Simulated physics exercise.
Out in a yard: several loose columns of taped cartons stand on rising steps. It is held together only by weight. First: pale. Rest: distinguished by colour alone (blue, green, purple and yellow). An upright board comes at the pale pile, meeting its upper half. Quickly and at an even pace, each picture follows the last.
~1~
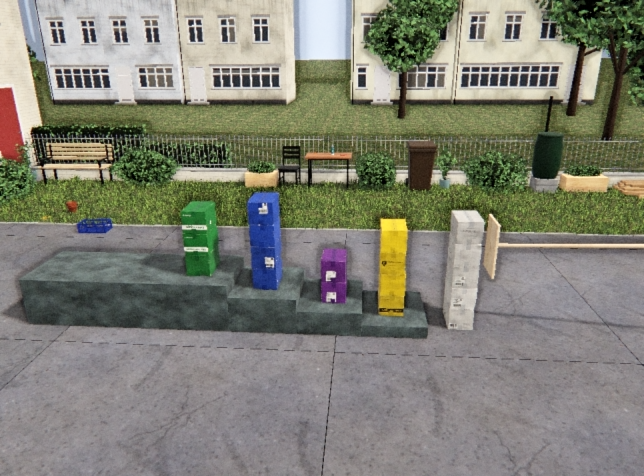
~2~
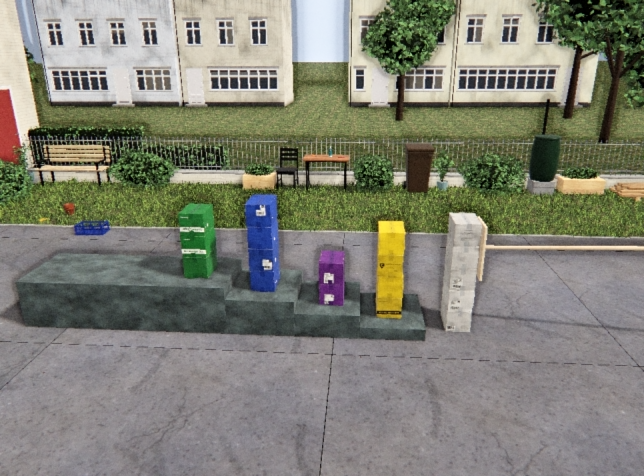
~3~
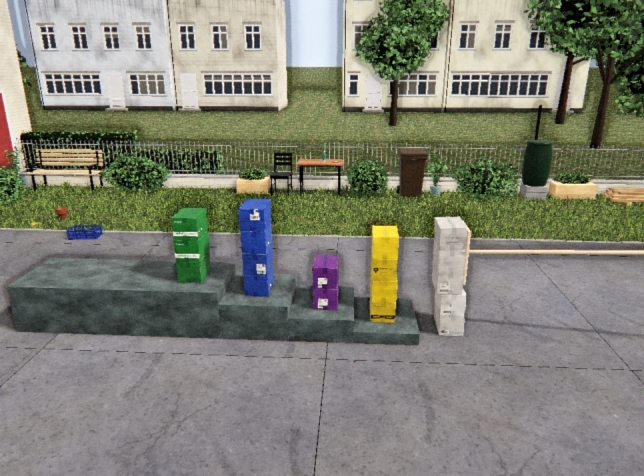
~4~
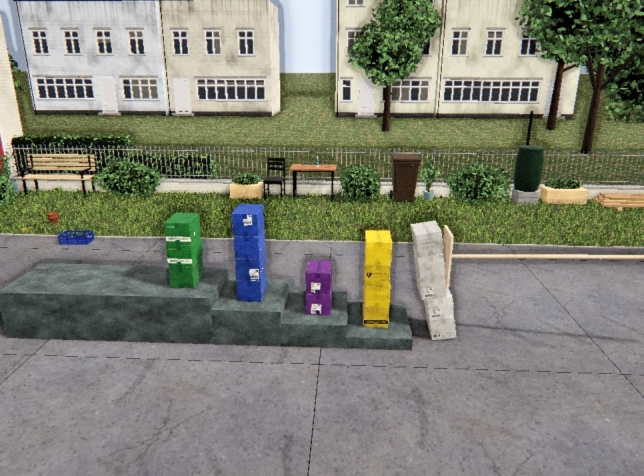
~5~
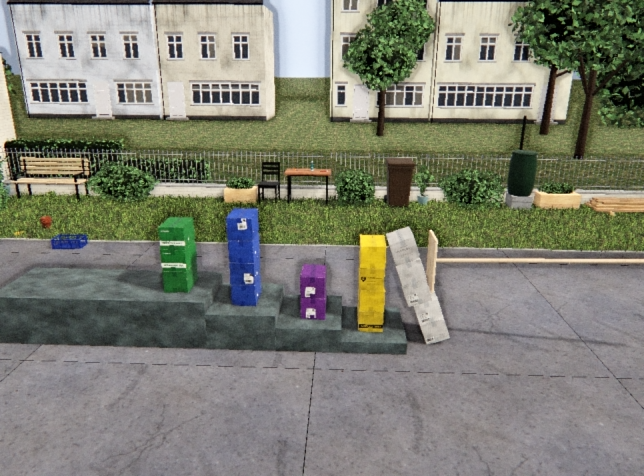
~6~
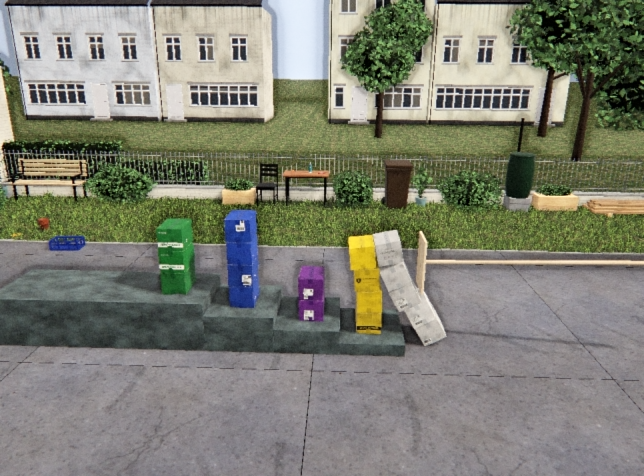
In a yard, a board pushes the pale pile left against the yellow one, which tilts.
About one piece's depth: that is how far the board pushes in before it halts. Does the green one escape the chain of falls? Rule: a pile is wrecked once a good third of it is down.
Yes, it stays up.
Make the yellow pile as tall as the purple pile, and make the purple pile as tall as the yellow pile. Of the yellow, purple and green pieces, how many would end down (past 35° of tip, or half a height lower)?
Yellow 1, purple 0, green 0.
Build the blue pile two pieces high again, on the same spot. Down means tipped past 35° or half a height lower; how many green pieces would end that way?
Tally by colour - green 0.
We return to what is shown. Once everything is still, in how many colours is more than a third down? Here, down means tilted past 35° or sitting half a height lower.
Tallying it up by colour gives 1.
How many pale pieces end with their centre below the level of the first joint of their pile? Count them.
1 in all.
Soon, 3 of the pale pile down; none of the 3 green cartons down (0 of 13 in all colours); top green carton unmoved; top yellow carton tipped a little.
A while on, 4 of the pale pile down; none of the 3 green cartons down (0 of 13 in all colours); top green carton unmoved; top yellow carton tipped clearly.
Towards the end, 5 of the pale pile down; none of the 3 green cartons down (1 of 13 in all colours); top green carton unmoved; top yellow carton tipped well over.
Finally, 5 of the pale pile down; none of the 3 green cartons down (2 of 13 in all colours); top green carton unmoved; top purple carton tipped steeply, half its height lower. Seen by the last camera, middles, top green carton near (175, 235), top purple carton near (285, 292).
